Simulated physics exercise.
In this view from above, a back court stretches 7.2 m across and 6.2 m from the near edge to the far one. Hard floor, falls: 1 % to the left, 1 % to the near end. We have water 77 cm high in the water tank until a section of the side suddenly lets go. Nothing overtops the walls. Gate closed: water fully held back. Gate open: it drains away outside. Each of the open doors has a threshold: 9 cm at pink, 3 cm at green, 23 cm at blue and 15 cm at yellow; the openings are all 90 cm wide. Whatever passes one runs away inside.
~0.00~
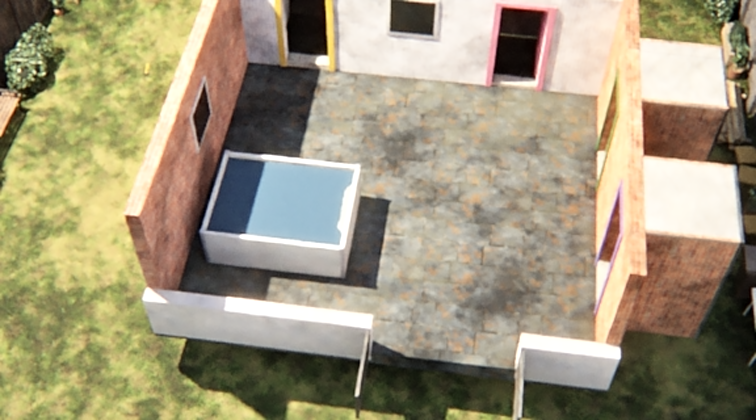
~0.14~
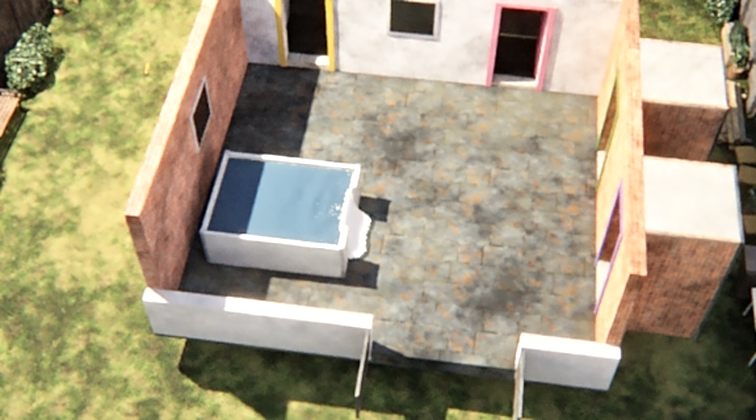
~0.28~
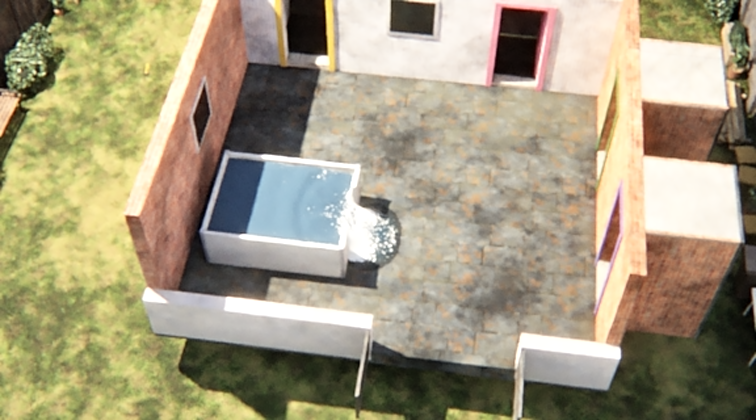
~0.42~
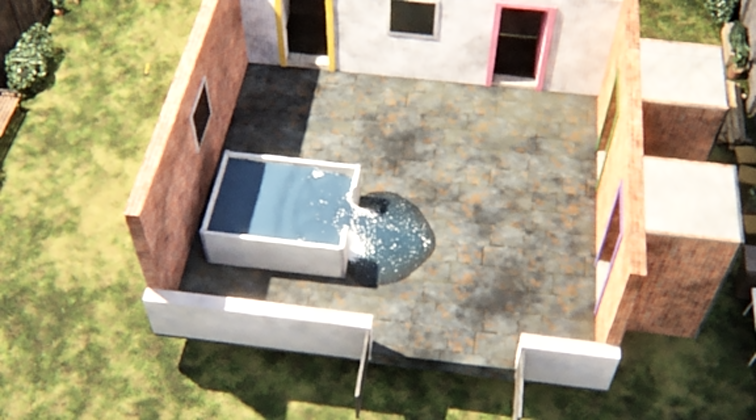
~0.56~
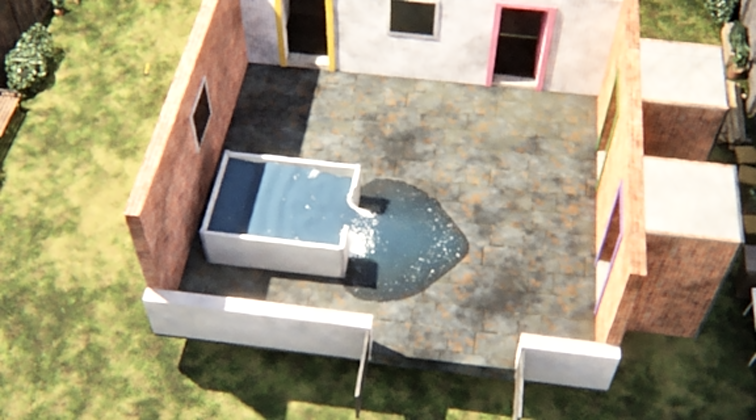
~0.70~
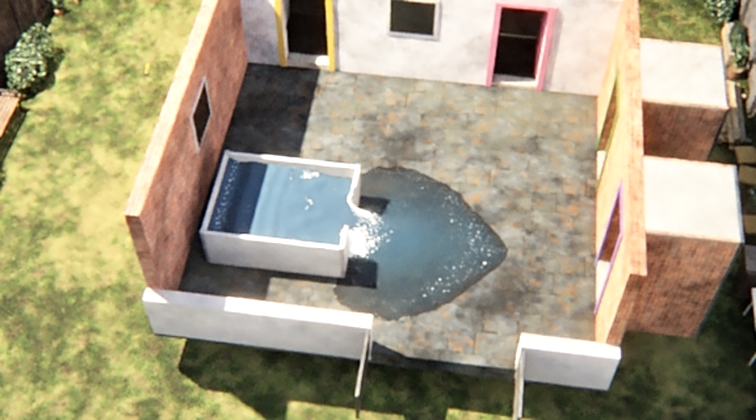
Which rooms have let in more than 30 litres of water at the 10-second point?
At the end, at the pink door I expect the water to hold within the limit. At the green door I expect the water to rise above the limit. At the blue door I expect the water to hold within the limit. At the yellow door I expect the water to hold within the limit.
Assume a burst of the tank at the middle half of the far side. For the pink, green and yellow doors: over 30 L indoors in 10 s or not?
Door pink stays within, door green goes beyond, door yellow goes beyond.
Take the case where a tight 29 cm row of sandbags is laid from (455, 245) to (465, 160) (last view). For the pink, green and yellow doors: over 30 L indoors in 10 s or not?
Against the limit, the pink door stays within it, the green door stays within it and the yellow door stays within it.
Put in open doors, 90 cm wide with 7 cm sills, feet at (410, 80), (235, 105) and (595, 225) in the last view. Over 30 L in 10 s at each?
So, in the order given, it's shy of the mark, then shy of the mark, then beyond the mark.
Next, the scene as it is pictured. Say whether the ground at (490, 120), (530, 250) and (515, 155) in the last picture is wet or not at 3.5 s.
Submerged, submerged, submerged.
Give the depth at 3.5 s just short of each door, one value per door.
In centimetres - pink: 5, green: 11, blue: 19, yellow: 0.
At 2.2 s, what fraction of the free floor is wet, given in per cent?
Around 50 per cent.
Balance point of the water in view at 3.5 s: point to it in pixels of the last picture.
Roughly (398, 233).
After 1.4 s water covers 40 % of the floor and is deepest (42 cm) near (357, 232); pink door not reached, green door not reached, blue door 14 cm at the sill, 0 L in, yellow door not reached.
After 2.2 s water covers 50 % of the floor and is deepest (34 cm) near (575, 363); pink door not reached, green door 11 cm at the sill, 5 L in, blue door 21 cm at the sill, 0 L in, yellow door not reached.
After 3.5 s water covers 50 % of the floor and is deepest (26 cm) near (357, 232); pink door 5 cm at the sill, 0 L in, green door 11 cm at the sill, 59 L in, blue door 19 cm at the sill, 0 L in, yellow door not reached.
After 6.0 s water covers 60 % of the floor and is deepest (16 cm) near (357, 232); pink door 8 cm at the sill, 0 L in, green door 8 cm at the sill, 97 L in, blue door 12 cm at the sill, 0 L in, yellow door not reached.
After 10.0 s water covers 85 % of the floor and is deepest (11 cm) near (220, 156); pink door 5 cm at the sill, 1 L in, green door 6 cm at the sill, 138 L in, blue door 7 cm at the sill, 0 L in, yellow door 2 cm at the sill, 0 L in.
